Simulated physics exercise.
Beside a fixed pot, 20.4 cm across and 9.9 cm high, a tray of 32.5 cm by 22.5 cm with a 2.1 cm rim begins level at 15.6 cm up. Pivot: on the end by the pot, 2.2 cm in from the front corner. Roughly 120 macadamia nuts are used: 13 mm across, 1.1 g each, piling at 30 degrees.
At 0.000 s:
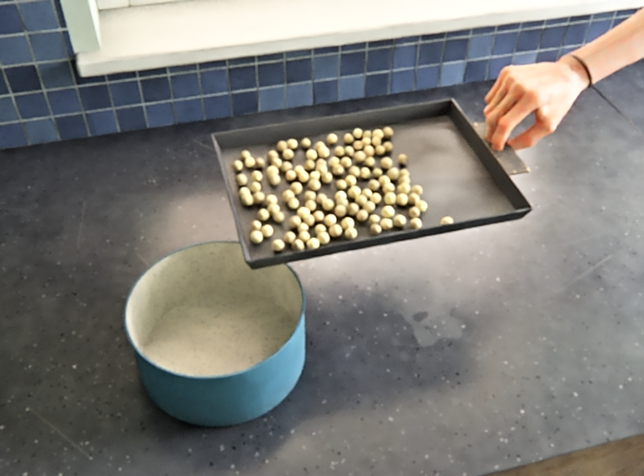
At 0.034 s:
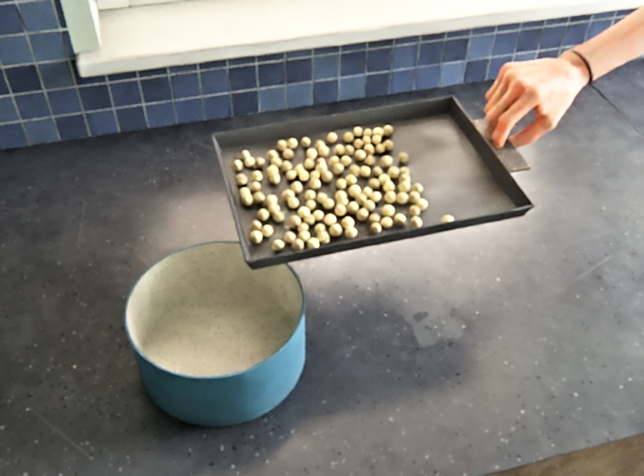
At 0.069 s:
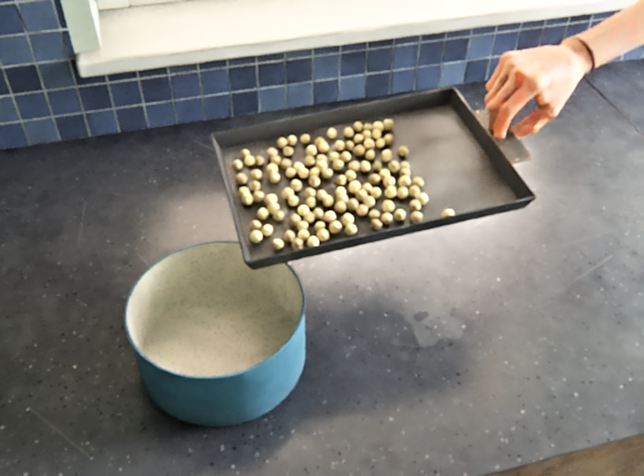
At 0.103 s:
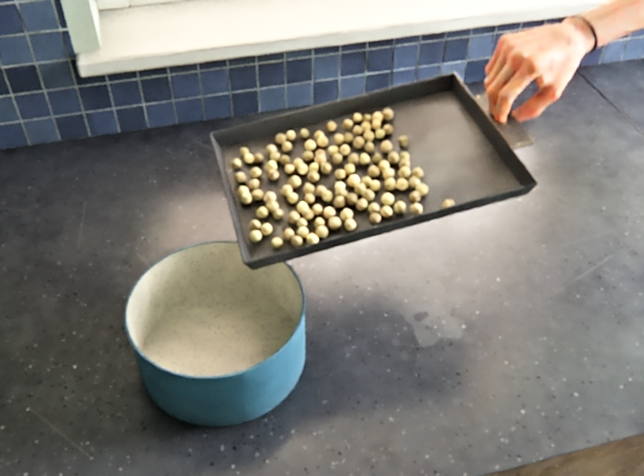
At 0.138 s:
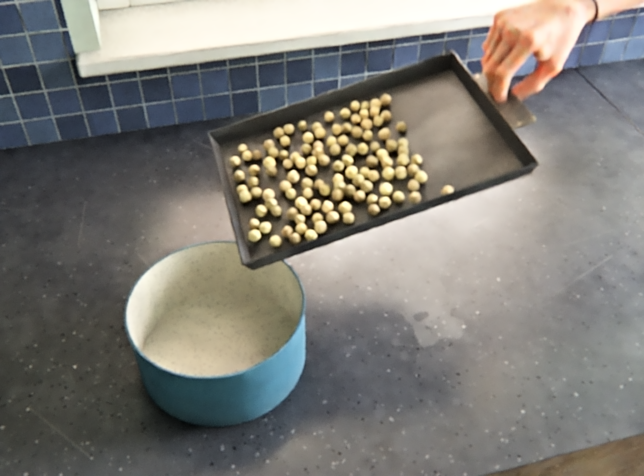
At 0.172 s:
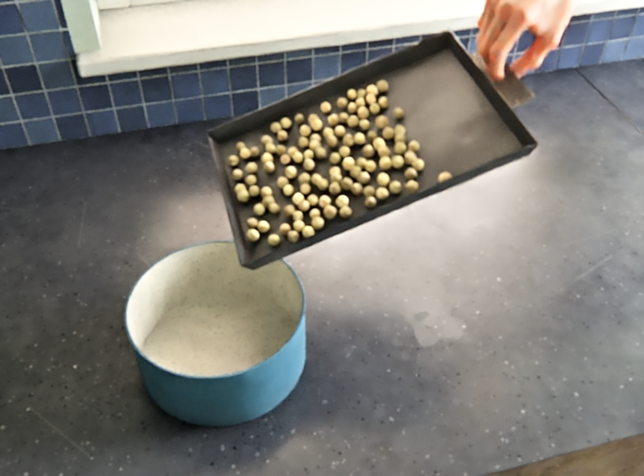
A hand holding a dark rectangular tray of small round pale nuts lifts its right end, gradually tilting the tray down to the left above a blue pot on a dark countertop, while the nuts stay clustered in nearly the same place.
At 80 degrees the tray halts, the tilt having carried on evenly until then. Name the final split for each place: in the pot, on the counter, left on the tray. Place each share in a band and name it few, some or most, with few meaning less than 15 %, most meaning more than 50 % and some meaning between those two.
In the end: Pot most, counter some, tray few.
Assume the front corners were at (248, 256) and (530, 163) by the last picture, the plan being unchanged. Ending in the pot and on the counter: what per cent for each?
That works out as pot 45 and counter 55.
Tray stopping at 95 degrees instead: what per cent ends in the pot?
Roughly 65 %.
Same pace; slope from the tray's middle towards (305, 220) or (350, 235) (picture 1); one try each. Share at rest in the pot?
I'd put it at roughly 100 per cent for the first tilt and roughly 70 per cent for the second.
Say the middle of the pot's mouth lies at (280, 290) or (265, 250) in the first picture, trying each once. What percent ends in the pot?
Roughly 30 and 35 percent.
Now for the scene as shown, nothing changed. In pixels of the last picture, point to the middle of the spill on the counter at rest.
Around (91, 286).
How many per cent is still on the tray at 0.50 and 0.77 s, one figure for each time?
First 100, then 15.
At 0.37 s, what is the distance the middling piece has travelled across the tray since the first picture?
By then it sits near 4 cm from where it began.
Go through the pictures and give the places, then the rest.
In the first picture, tray tilt 0 degrees, front corners at (251, 256) and (525, 205); middle of the pieces at (341, 185); pot at (215, 303).
In the second picture, tray tilt 1 degrees, front corners at (251, 256) and (526, 202); middle of the pieces at (341, 184).
In the third picture, tray tilt 3 degrees, front corners at (250, 256) and (528, 194), lowest corner left front; middle of the pieces at (341, 180).
In the fourth picture, tray tilt 7 degrees, front corners at (249, 257) and (530, 180), lowest corner left front; middle of the pieces at (340, 174).
In the fifth picture, tray tilt 13 degrees, front corners at (248, 258) and (530, 160), lowest corner left front; middle of the pieces at (338, 166).
In the sixth picture, tray tilt 18 degrees, front corners at (246, 259) and (529, 141), lowest corner left front; middle of the pieces at (335, 158); pot at (216, 303). The tray's pace is about 160 degrees a second.
Then, at 0.37 s, tilt 50 degrees; the tray holds 100 %, the pot 0 %.
After 0.50 s, tilt 71 degrees; the tray holds 100 %, the pot 0 %.
After 0.77 s, tilt 80 degrees; the tray holds 15 %, the pot 50 %.
By 1.9 s all is still; pot 70 %, counter 30 %, tray 0 %.
